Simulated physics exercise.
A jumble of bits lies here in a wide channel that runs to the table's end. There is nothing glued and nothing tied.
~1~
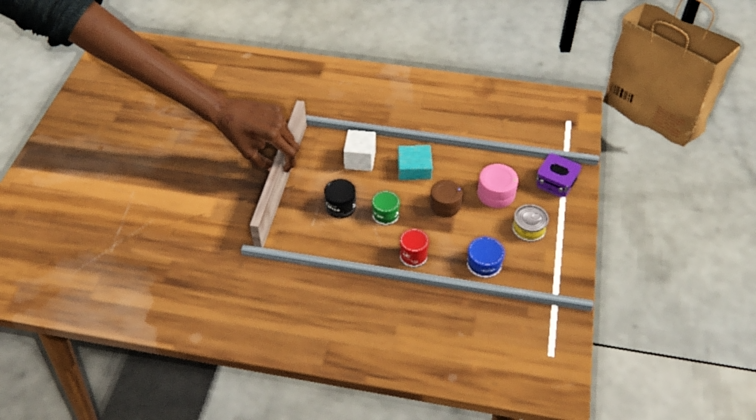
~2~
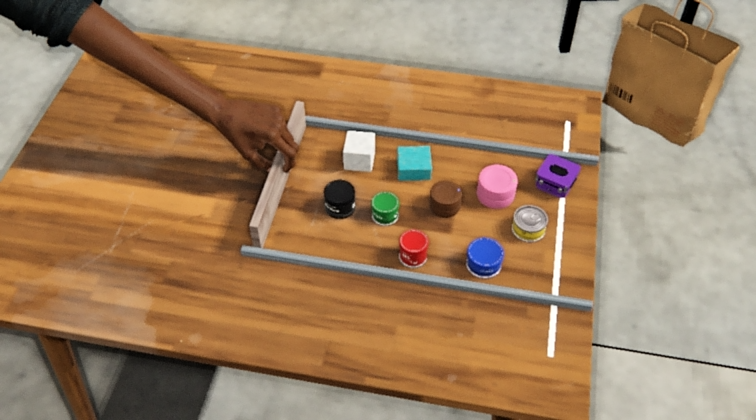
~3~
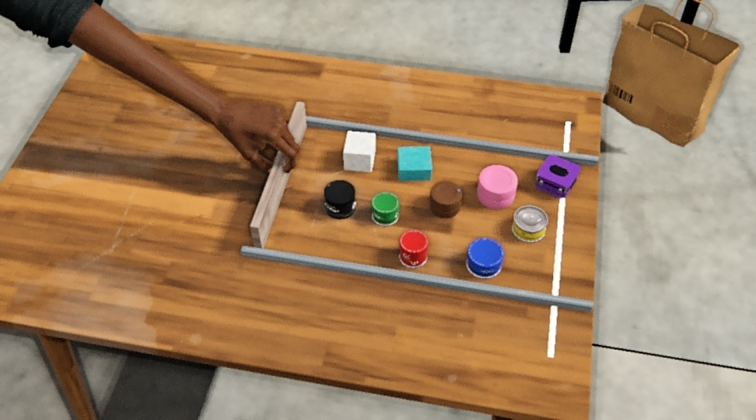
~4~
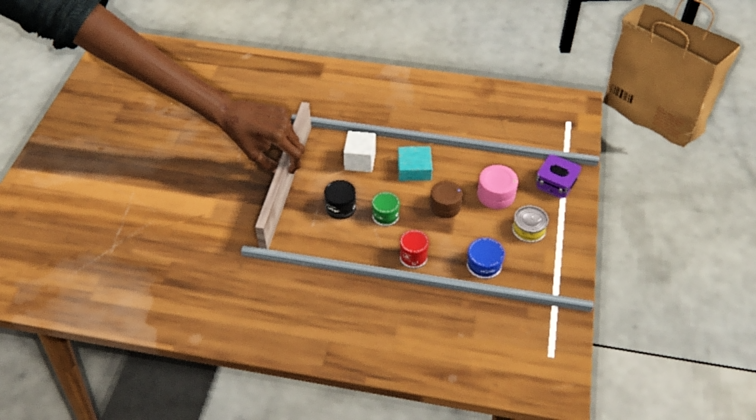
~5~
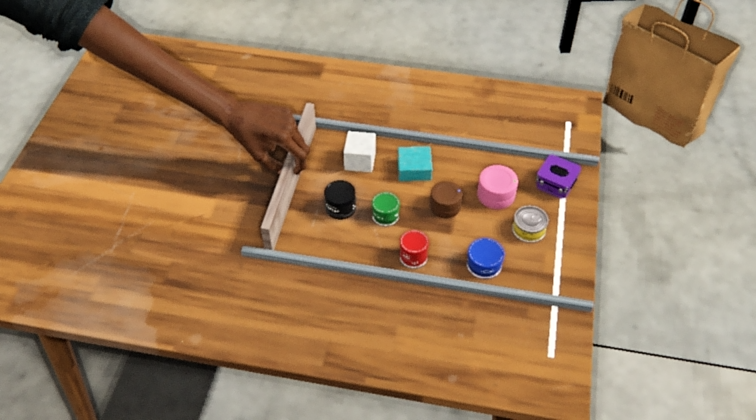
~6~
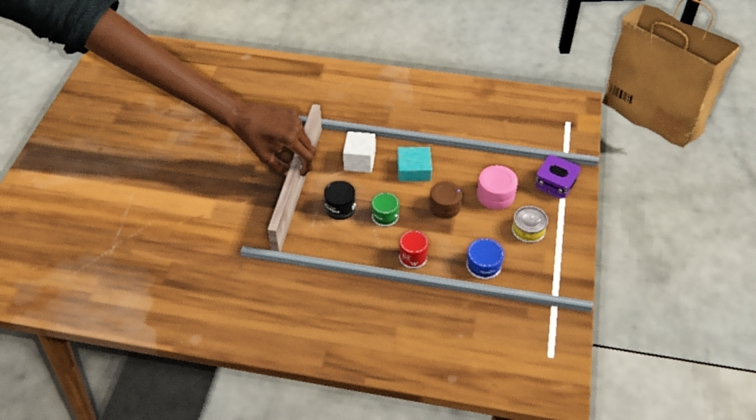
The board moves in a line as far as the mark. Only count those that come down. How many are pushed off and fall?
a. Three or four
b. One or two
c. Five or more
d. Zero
Answer: C.
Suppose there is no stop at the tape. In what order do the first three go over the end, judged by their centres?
They are the purple case, then the pink lid, then the turquoise block.
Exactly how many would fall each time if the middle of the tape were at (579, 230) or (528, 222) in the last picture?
Counts per try: 6; 1.
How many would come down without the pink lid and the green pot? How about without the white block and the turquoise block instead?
First try 4, second try 4.
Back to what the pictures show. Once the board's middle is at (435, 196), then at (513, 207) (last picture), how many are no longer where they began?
One spot: 7. Other spot: 10.
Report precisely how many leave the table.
Count: 6.
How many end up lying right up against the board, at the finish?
4 end up touching it.
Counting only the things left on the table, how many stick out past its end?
The total comes out at 0.
A little later, none off yet; purple case at rest near (557, 178); yellow tin at rest near (530, 225); pink lid at rest near (497, 187).
Next, none off yet; purple case moving near (562, 176); yellow tin at rest near (530, 224); pink lid shifted about its own width near (555, 201).
When it is over, the number that fall off is five or more; down, green pot, turquoise block, blue pot, pink lid, yellow tin and purple case.
